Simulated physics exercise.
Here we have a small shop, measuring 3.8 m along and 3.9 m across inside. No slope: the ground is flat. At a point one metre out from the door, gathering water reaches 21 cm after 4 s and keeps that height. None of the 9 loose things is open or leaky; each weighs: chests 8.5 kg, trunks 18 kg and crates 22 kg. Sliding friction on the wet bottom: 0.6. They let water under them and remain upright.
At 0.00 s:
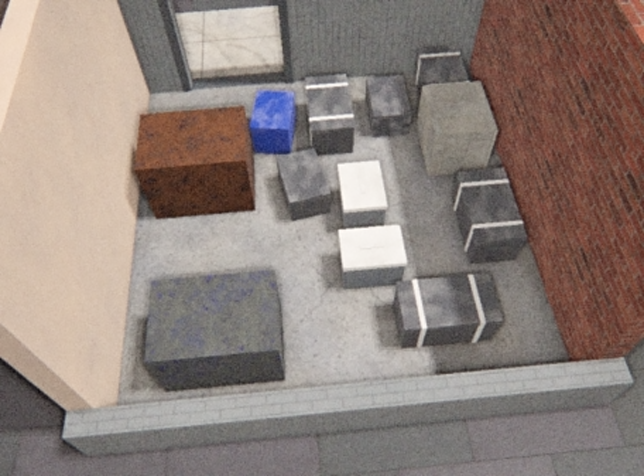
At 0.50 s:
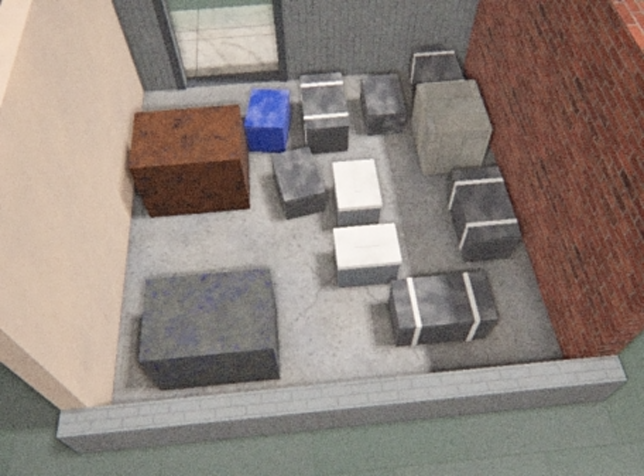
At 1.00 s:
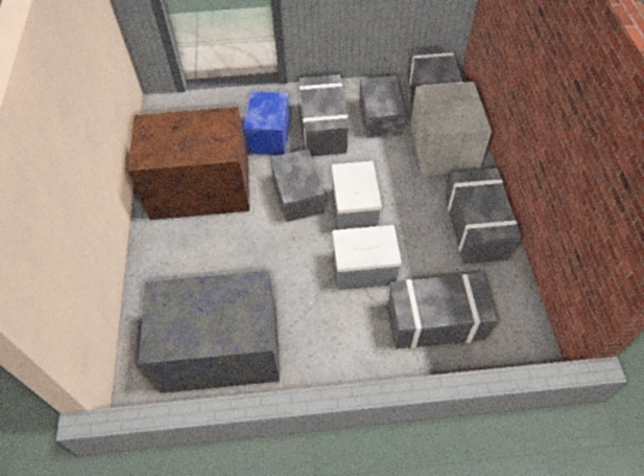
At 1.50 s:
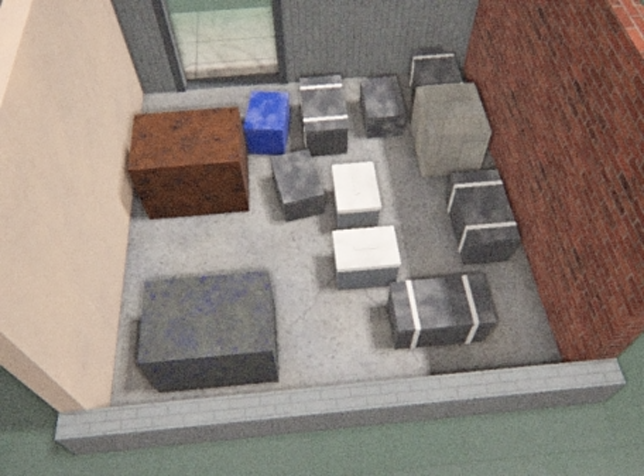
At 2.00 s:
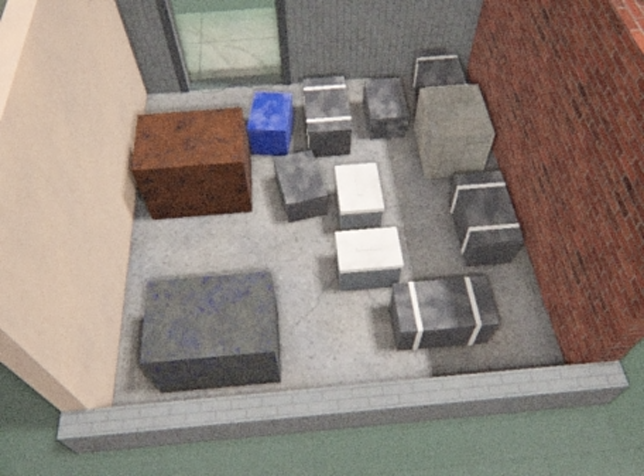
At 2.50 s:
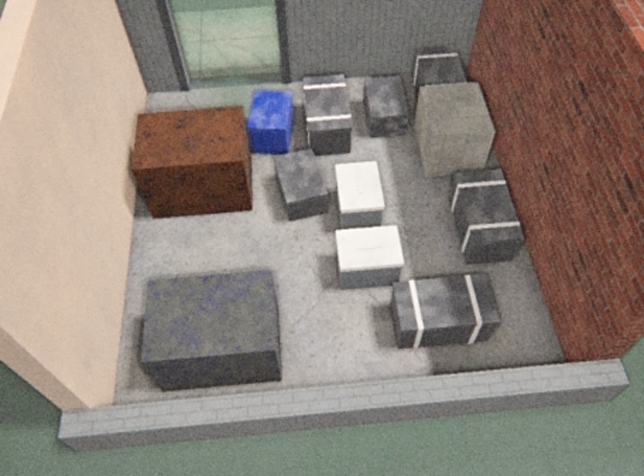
Greenish water spread over the grey paving outside the low front wall, then gradually tinted the pale floor beyond the back doorway, while the blue chest and the boxes around it stayed put.
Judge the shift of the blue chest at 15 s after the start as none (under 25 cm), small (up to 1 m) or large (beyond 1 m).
It is large.
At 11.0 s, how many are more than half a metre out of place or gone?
The number by then is 3.
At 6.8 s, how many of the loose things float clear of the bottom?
Tally: 1 of them.
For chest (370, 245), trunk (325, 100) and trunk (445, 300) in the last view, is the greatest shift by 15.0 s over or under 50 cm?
Above, below, above.
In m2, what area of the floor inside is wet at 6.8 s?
About 9.5 m2 is covered.
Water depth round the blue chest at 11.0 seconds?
Roughly 12 cm deep.
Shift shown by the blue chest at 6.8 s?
Around 120 cm from the start by that time.
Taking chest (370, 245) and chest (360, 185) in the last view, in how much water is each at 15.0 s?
First about 13 cm, second about 16 cm.
After 3.5 s the blue chest is near (279, 114), 0.1 m from its start, aground; 0 afloat.
After 6.8 s the blue chest is near (367, 154), 1.2 m from its start, afloat; 1 afloat.
After 11.0 s the blue chest is near (449, 234), 2.3 m from its start, afloat; 7 afloat.
After 15.0 s the blue chest is near (388, 264), 2.3 m from its start, afloat; 9 afloat.
